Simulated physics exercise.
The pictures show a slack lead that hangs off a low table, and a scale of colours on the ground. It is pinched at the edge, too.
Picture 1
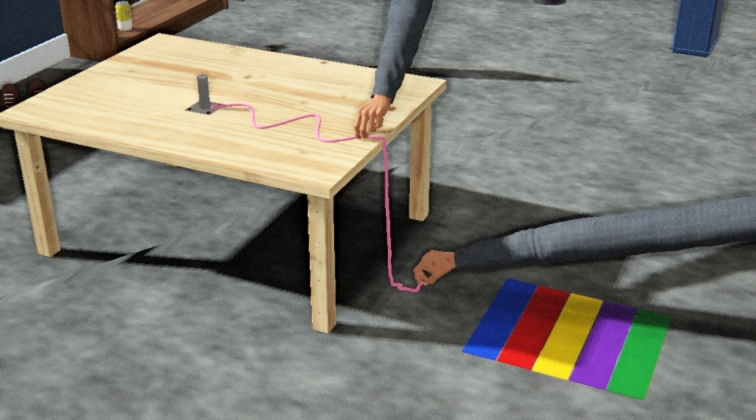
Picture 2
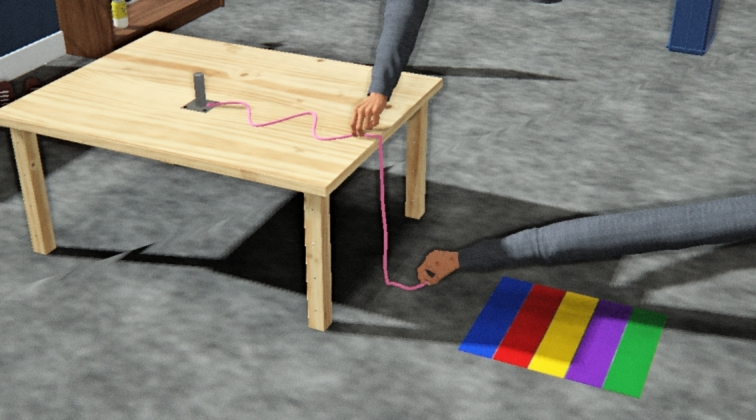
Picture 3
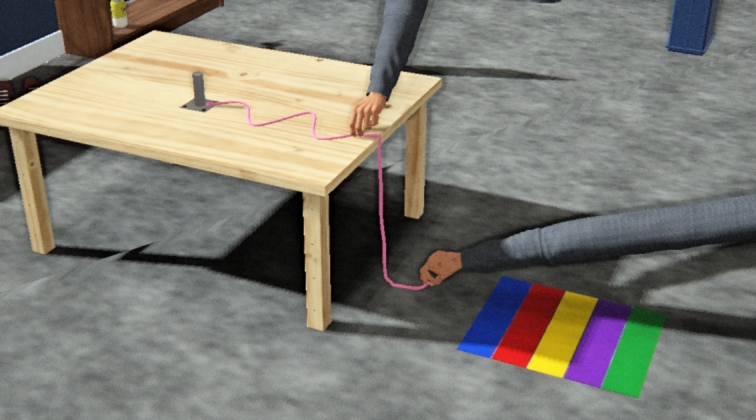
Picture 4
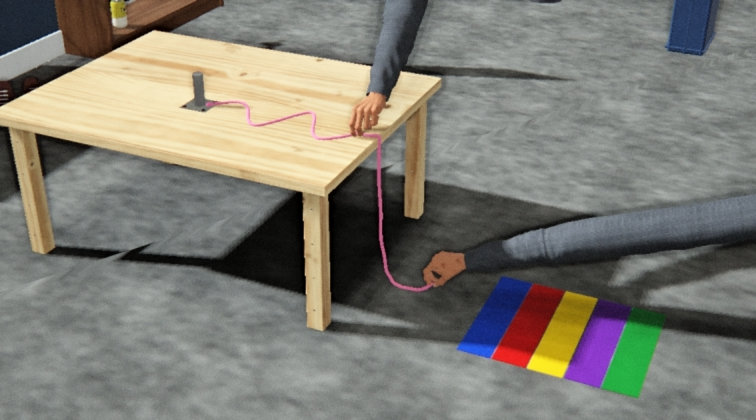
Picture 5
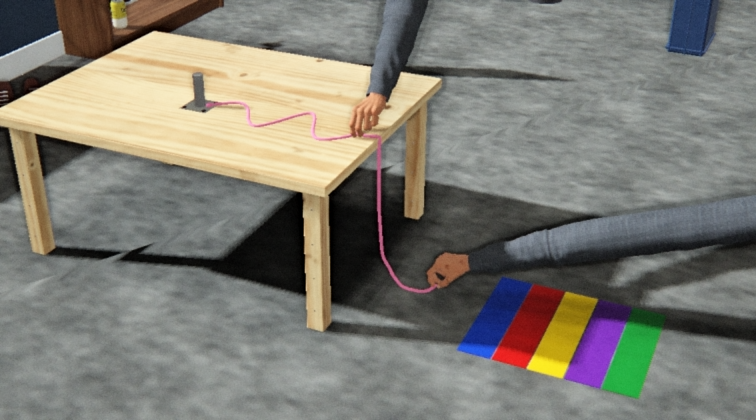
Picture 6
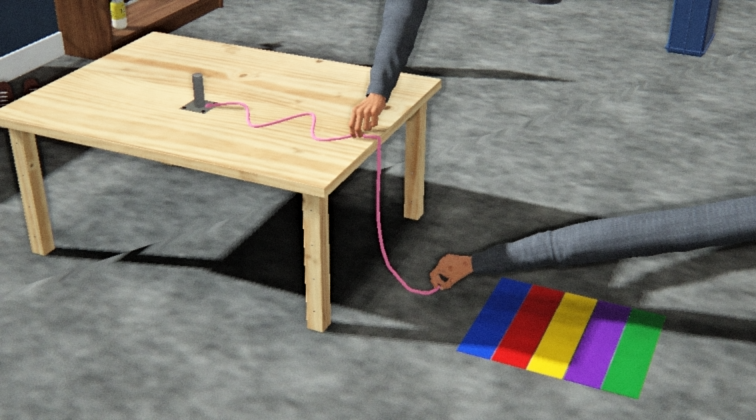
A hand slowly draws the hanging pink cord slightly right while another pins it at the table edge.
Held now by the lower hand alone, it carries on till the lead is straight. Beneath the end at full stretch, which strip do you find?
You find the green strip.
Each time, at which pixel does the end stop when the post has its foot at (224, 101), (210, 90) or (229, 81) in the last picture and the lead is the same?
In order, it comes out close to (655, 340), (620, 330) and (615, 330).
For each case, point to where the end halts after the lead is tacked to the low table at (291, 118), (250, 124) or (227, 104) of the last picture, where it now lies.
Expect roughly (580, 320) for the first, (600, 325) for the second and (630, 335) for the third.
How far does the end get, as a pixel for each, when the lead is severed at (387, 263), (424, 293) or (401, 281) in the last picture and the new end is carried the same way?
About (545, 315), (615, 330) and (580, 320).
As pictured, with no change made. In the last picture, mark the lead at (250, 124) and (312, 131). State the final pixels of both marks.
(284, 122) and (387, 149), roughly.
Soon after, end near (581, 321); over yellow.
After that, end near (618, 330); over purple.
At the stop, end near (638, 335); over green. It gets as far as the green strip.
